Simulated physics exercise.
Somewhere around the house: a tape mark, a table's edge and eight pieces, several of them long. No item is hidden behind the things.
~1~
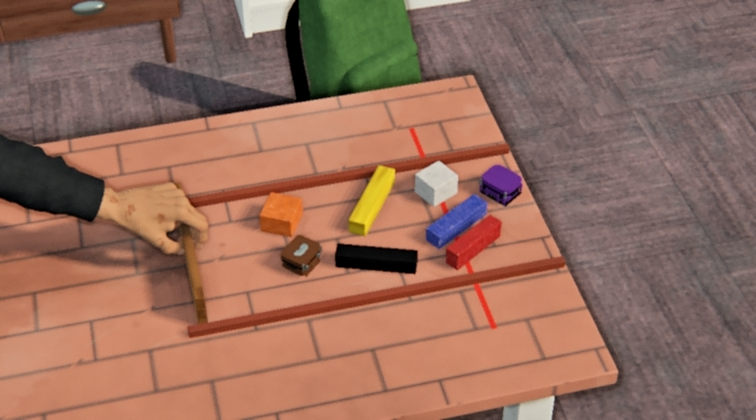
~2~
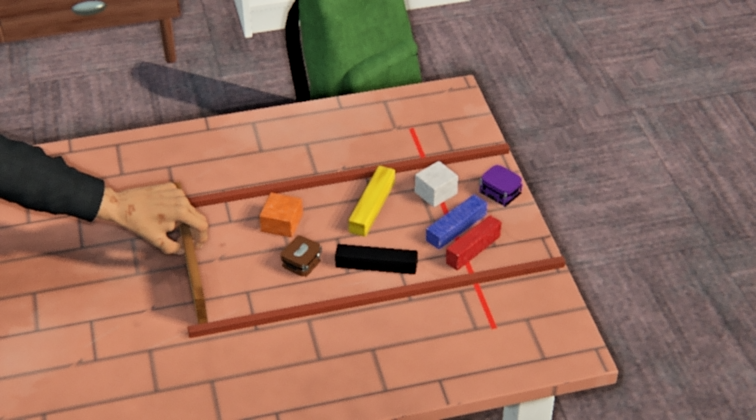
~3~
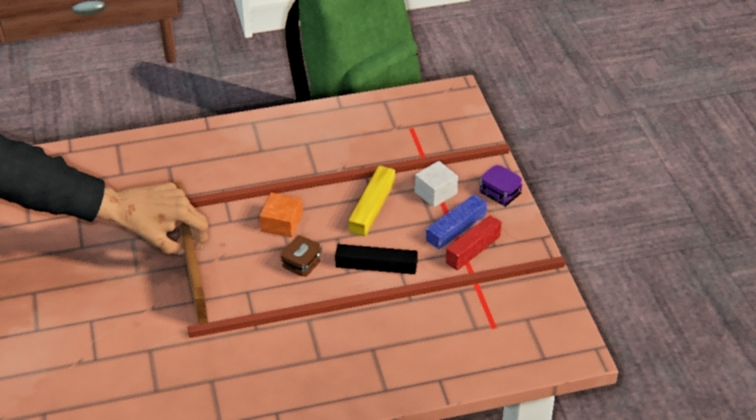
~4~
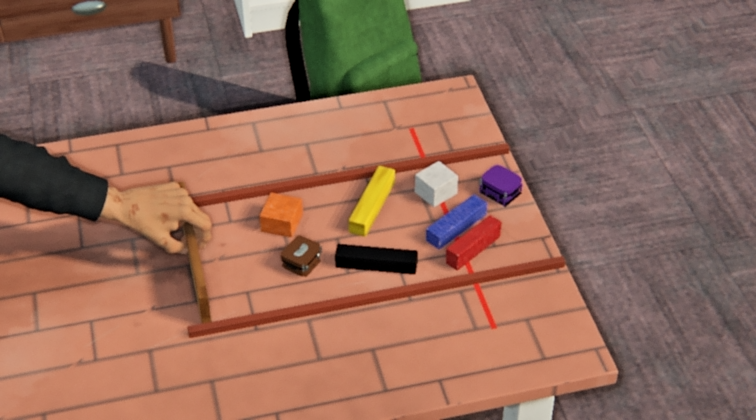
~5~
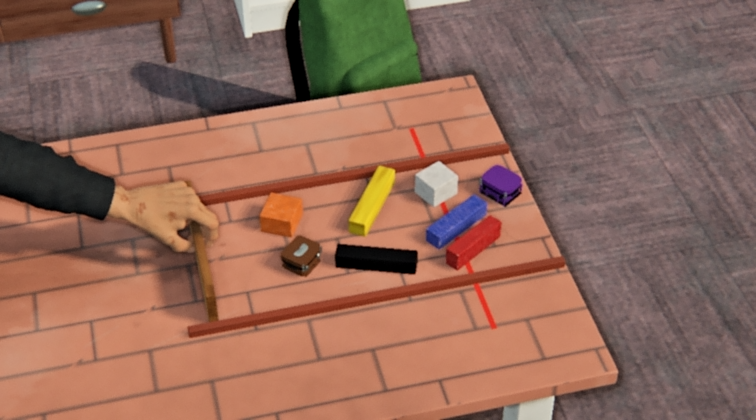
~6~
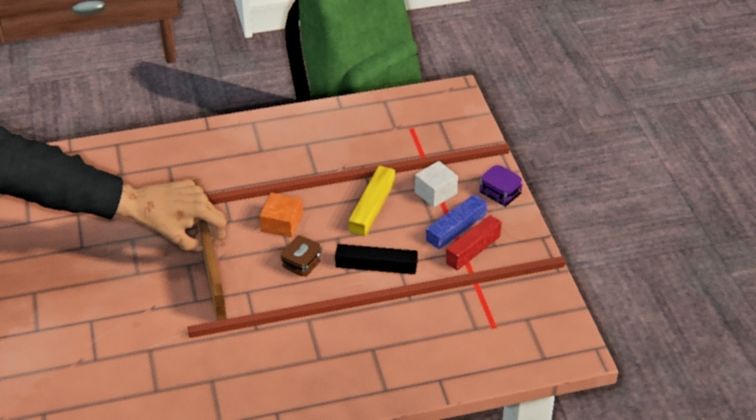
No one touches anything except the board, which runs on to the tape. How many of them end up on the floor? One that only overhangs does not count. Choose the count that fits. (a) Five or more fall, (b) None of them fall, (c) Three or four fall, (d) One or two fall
One or two fall (d).
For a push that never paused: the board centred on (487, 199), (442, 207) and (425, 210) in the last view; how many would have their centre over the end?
Counts per position: 4 / 1 / 0.
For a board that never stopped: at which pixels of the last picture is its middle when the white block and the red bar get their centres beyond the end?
The middle sits near (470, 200) for the first and near (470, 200) for the other.
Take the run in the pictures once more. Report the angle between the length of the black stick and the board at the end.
The angle is about 65 degrees.
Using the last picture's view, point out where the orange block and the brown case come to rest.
The orange block stops around (452, 180); the brown case around (467, 222).
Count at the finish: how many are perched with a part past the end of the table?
The total would be 2.
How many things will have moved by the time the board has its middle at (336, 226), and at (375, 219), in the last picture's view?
The first count is 4, and then it's 6.
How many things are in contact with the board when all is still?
Number in contact with it: 3.
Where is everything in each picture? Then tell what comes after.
In the first picture, purple case (501, 186); red bar (474, 242); blue bar (457, 221); board (190, 252); tape (450, 220).
In the second picture, red bar (474, 243); orange block (281, 215).
In the third picture, blue bar (457, 222); black stick (376, 259).
In the fourth picture, purple case (501, 186); brown case (301, 258).
In the fifth picture, red bar (474, 243); board (200, 250).
In the sixth picture, purple case (501, 186); red bar (474, 243); blue bar (457, 222); board (208, 249); tape (450, 220).
Early on, none off yet; purple case at rest near (501, 186); red bar at rest near (474, 243); blue bar at rest near (457, 222).
Finally, the number that fall off is one or two; lost, purple case.
